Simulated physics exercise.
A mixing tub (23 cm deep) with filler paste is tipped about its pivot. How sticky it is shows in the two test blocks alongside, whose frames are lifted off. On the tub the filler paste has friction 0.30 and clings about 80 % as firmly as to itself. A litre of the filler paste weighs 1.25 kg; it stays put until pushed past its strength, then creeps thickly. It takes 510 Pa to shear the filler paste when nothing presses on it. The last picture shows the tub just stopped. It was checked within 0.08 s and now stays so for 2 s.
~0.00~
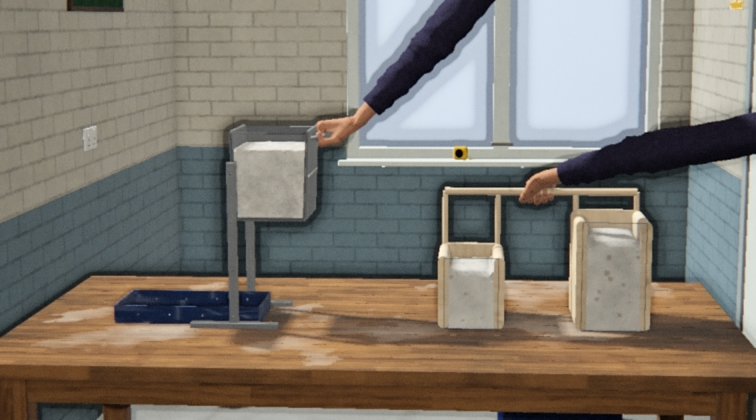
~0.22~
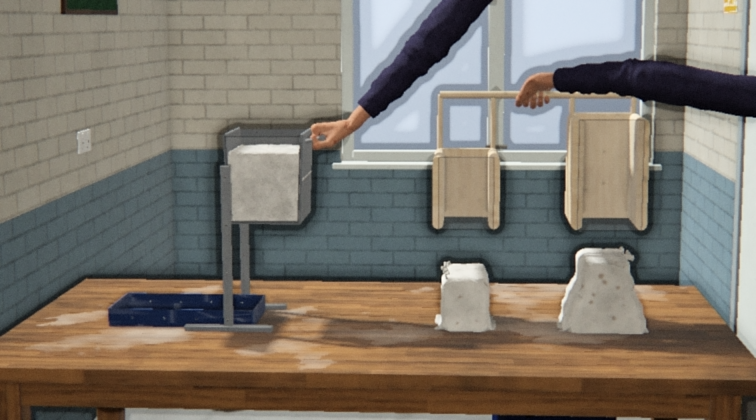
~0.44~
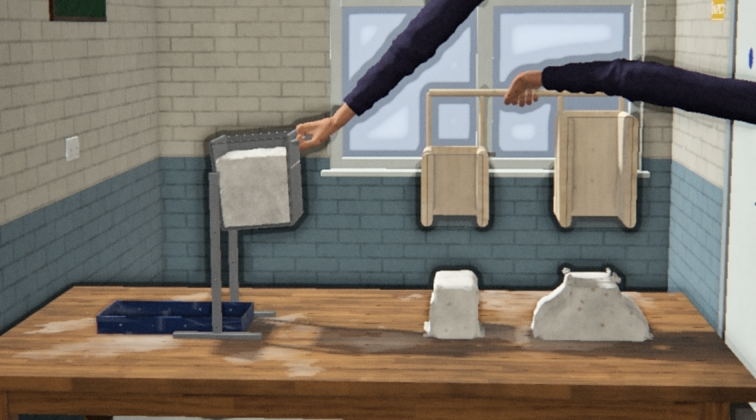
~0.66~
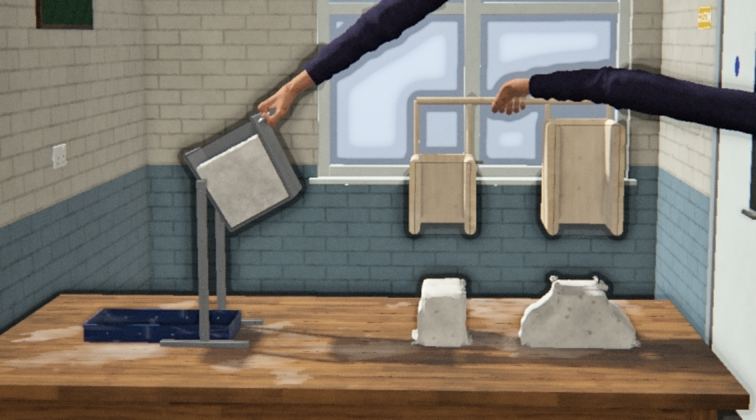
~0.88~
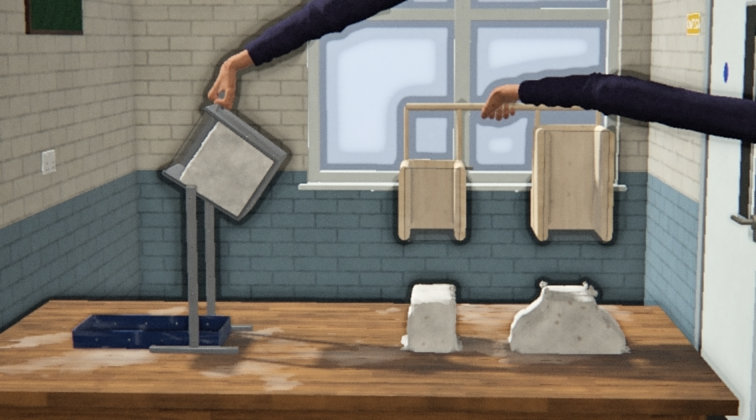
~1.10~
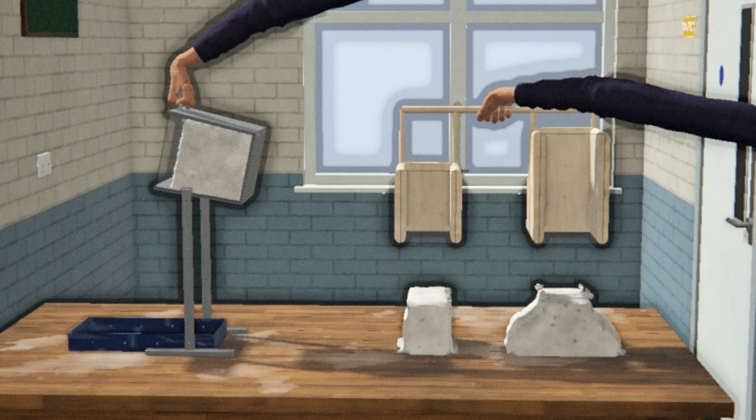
Wooden moulds lifted by a hand off two blocks, the right slumping wider, then another hand tipping a paste-filled tub left.
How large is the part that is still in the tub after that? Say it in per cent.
About 100 %.
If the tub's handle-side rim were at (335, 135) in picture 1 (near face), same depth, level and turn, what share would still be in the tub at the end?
It would be near 65 %.
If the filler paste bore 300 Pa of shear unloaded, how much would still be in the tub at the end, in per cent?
Then about 80 %.
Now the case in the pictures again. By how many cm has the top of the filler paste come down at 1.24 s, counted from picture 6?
Some 0 cm.
After 1.24 s, the tub is at 78 degrees and holds 100 %.
After 1.41 s, the tub is at 78 degrees and holds 100 %.
After 1.58 s, the tub is at 78 degrees and holds 100 %.
After 1.75 s, the tub is at 78 degrees and holds 100 %.
After 3.10 s, at the end, the tub is at 78 degrees and holds 100 %.
